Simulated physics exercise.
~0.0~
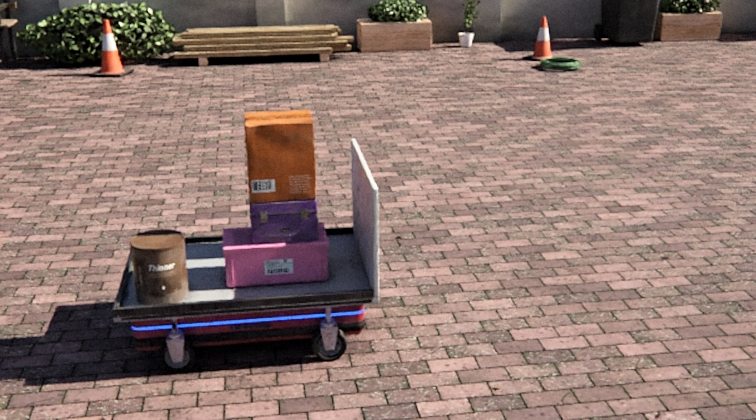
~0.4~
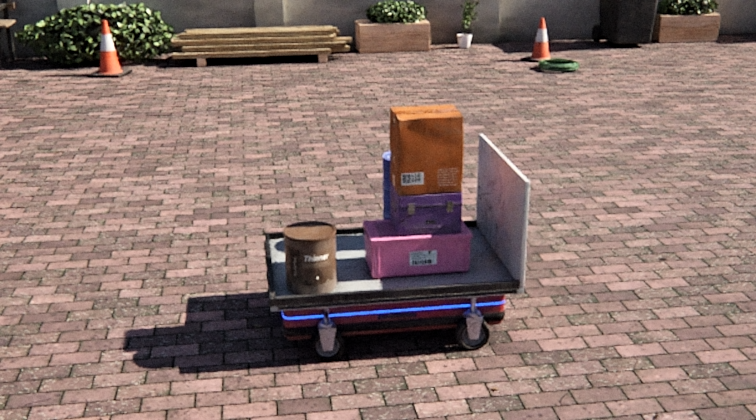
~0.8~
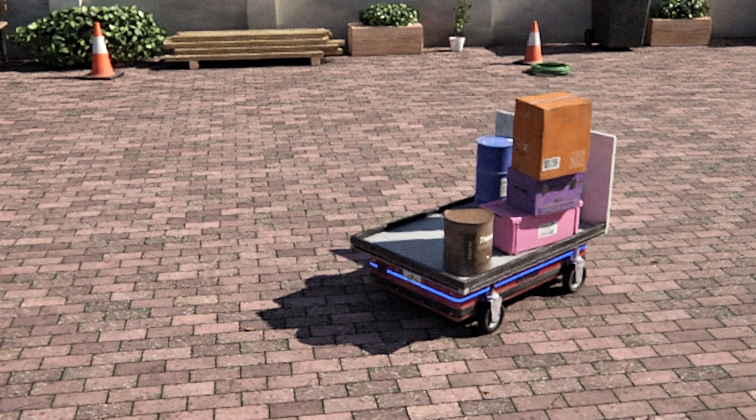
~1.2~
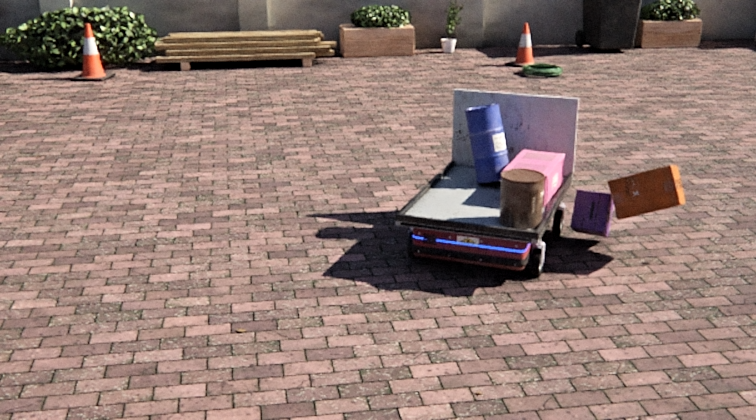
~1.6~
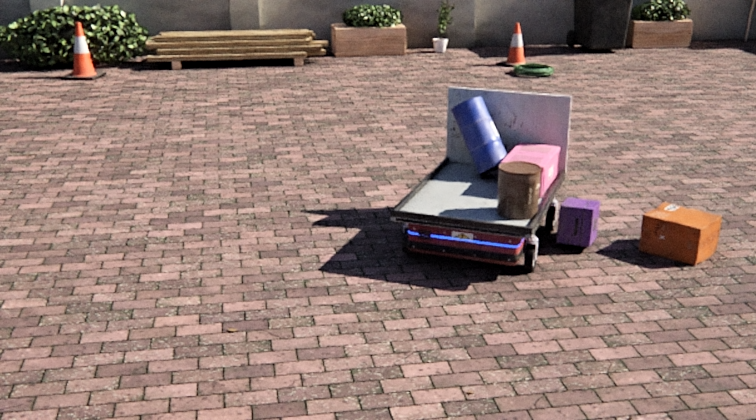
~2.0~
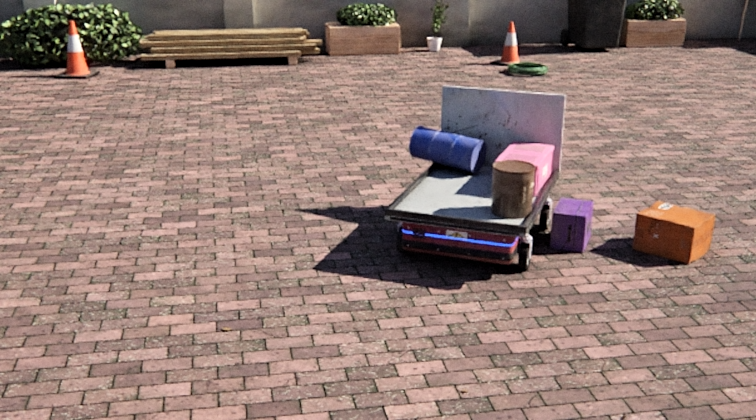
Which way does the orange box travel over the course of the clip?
The orange box travels to the right, first riding on the cart and then falling off onto the paving at the right of it.
